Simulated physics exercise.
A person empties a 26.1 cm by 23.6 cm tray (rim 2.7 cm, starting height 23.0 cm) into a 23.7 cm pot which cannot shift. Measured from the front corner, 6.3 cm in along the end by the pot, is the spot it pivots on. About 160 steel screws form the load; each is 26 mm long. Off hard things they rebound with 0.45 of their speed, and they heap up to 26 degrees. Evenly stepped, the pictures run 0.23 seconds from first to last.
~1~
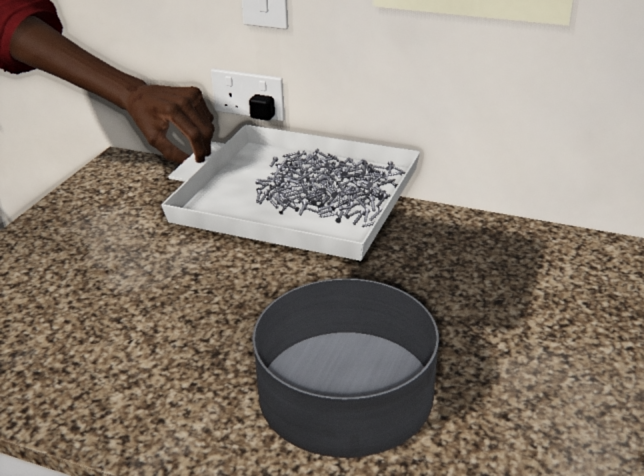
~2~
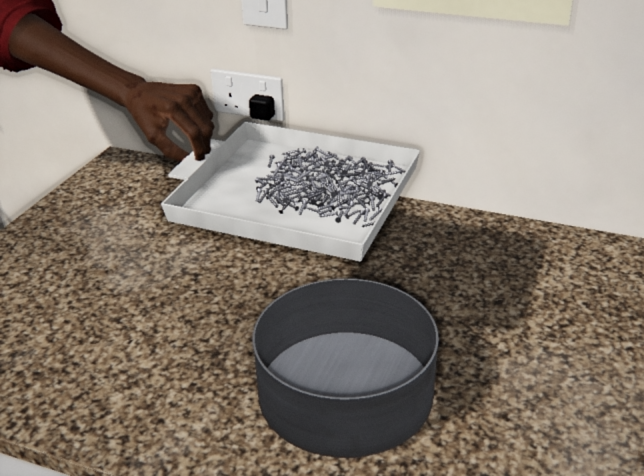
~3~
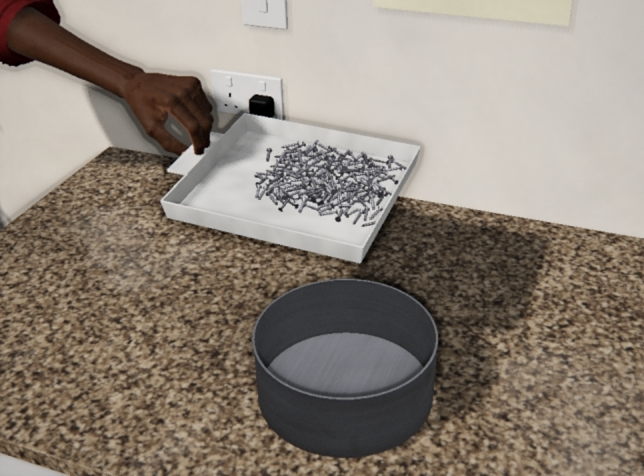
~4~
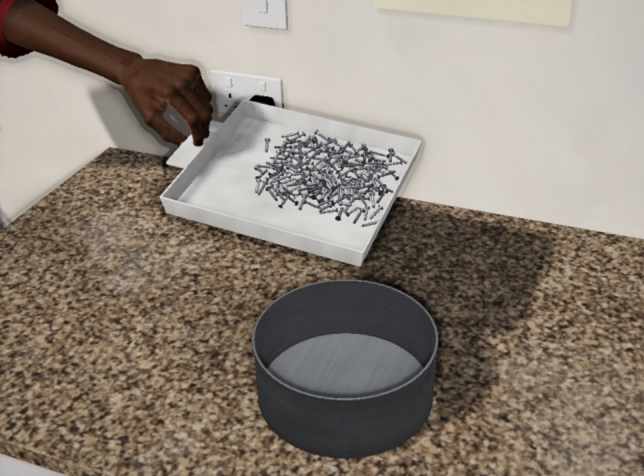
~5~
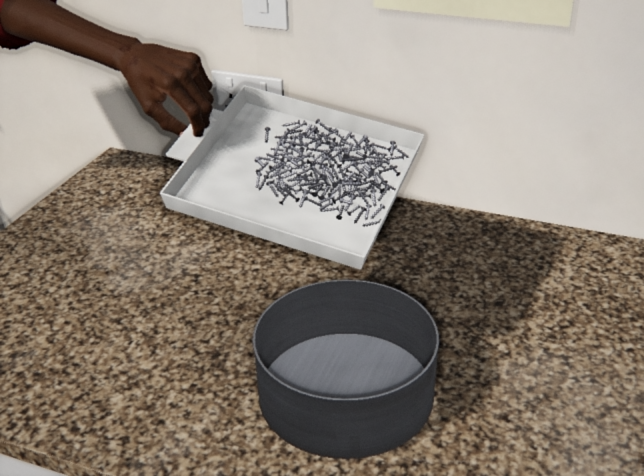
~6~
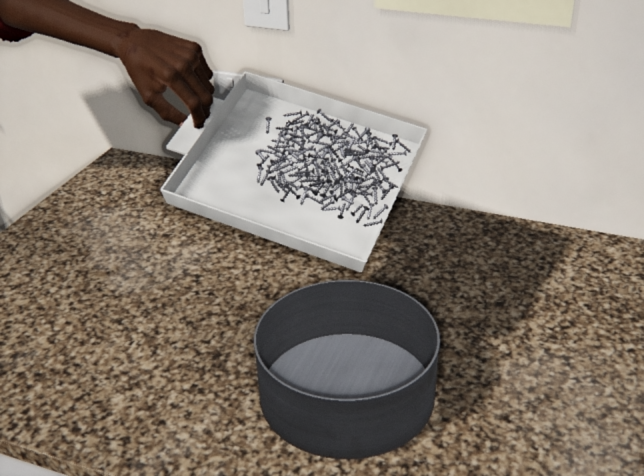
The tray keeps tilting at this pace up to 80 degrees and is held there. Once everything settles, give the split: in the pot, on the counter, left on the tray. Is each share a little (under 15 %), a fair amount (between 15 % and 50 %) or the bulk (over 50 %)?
Pot: The bulk; counter: A little; left on the tray: A fair amount.
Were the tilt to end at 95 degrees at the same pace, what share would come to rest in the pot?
About 100 in a hundred would end up in the pot.
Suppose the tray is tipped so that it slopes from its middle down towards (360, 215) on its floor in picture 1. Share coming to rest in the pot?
I'd say close to 45 %.
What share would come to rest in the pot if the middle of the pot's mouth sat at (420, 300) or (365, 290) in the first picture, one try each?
Near 15 and 10 percent, one try each.
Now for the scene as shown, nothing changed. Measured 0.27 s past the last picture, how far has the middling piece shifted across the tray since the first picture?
Around 6 centimetres.
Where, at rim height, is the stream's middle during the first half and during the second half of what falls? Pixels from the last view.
Earlier half close to (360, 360), later half at (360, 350) in pixels.
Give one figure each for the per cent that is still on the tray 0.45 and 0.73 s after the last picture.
The figures go 95 and then 30.
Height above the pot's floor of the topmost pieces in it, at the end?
About 2.0 centimetres.
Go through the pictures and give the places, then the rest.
In the first picture, tray tilt 0 degrees, front corners at (166, 204) and (361, 241); middle of the pieces at (329, 188); pot at (345, 333).
In the second picture, tray tilt 1 degrees, front corners at (166, 203) and (360, 242); middle of the pieces at (329, 187).
In the third picture, tray tilt 4 degrees, front corners at (165, 200) and (360, 245), lowest corner right front; middle of the pieces at (328, 183).
In the fourth picture, tray tilt 9 degrees, front corners at (165, 196) and (361, 249), lowest corner right front; middle of the pieces at (328, 178).
In the fifth picture, tray tilt 14 degrees, front corners at (165, 192) and (362, 254), lowest corner right front; middle of the pieces at (330, 172).
In the sixth picture, tray tilt 19 degrees, front corners at (165, 188) and (363, 258), lowest corner right front; middle of the pieces at (331, 167); pot at (346, 334).
Then, 0.27 s after the last picture, tilt 50 degrees; the tray holds 100 %, the pot 0 %.
Then, 0.45 s after the last picture, tilt 70 degrees; the tray holds 95 %, the pot 0 %.
Then, 0.73 s after the last picture, tilt 80 degrees; the tray holds 30 %, the pot 55 %.
In the end, pot 75 %, counter 0 %, tray 25 %.
